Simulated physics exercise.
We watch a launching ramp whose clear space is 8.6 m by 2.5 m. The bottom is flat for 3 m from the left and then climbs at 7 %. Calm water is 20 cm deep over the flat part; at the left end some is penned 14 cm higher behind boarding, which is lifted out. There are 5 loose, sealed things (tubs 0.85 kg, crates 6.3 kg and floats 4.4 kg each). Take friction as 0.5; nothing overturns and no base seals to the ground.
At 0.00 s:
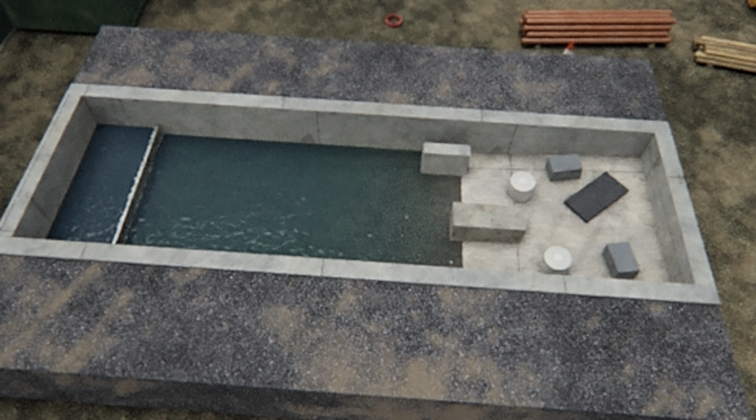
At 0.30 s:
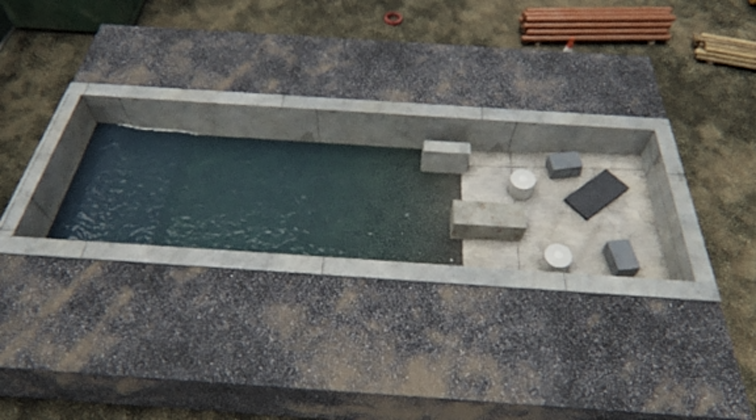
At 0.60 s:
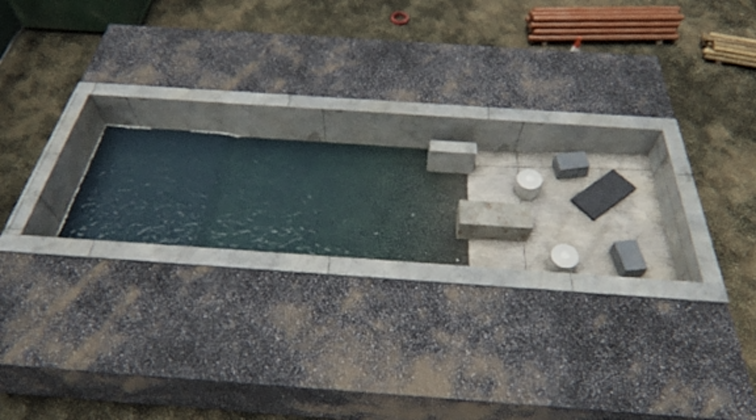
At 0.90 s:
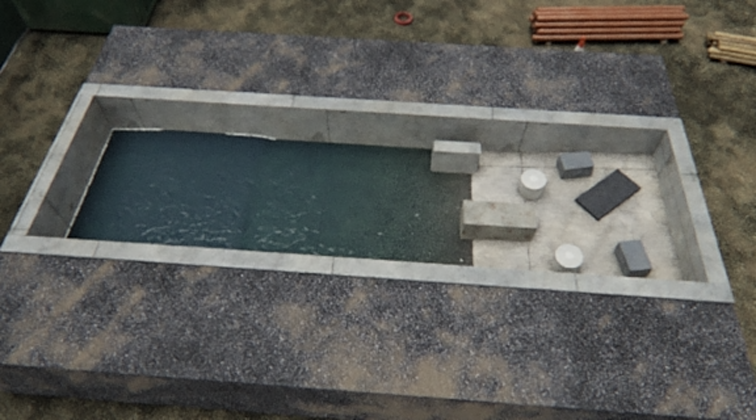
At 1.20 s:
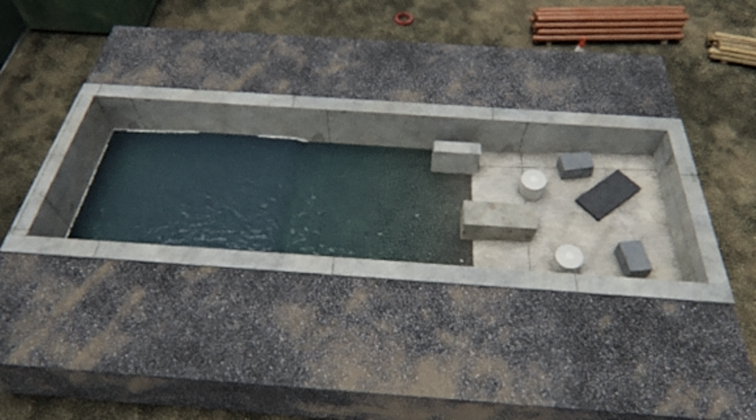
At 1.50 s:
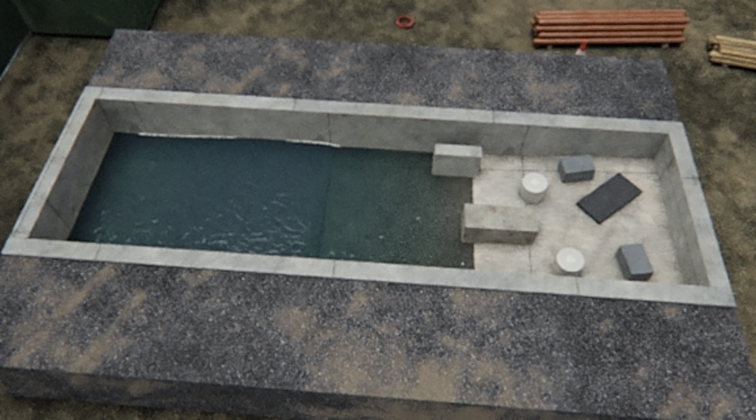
A long concrete launching ramp, sunk in gravelly ground with stacks of reddish and yellowish timber beyond, is seen from high above one side. Dark water fills the left and middle, penned behind a thin board at the left end, while two pale tubs, two grey crates and a dark flat piece lie right of two concrete blocks. The board disappears, ripples spread rightward, and the view shifts slightly while the loose things stay put.
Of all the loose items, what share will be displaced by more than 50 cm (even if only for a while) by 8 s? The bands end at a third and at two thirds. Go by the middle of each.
That comes to from one to two thirds.
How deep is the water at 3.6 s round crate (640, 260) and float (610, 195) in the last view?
About 0 and 0 cm.
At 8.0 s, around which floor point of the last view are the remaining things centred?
At about (552, 217).
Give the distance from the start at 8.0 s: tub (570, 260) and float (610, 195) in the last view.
In that order: 120 cm, 0 cm.
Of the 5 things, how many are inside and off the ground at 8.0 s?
2 of them.
After 2.1 s 0 of 5 are over 50 cm from their spots; 0 afloat.
After 3.6 s 0 of 5 are over 50 cm from their spots; 0 afloat.
After 5.6 s 1 of 5 are over 50 cm from their spots; 2 afloat.
After 8.0 s 2 of 5 are over 50 cm from their spots, and 2 have been at some point; 2 afloat.
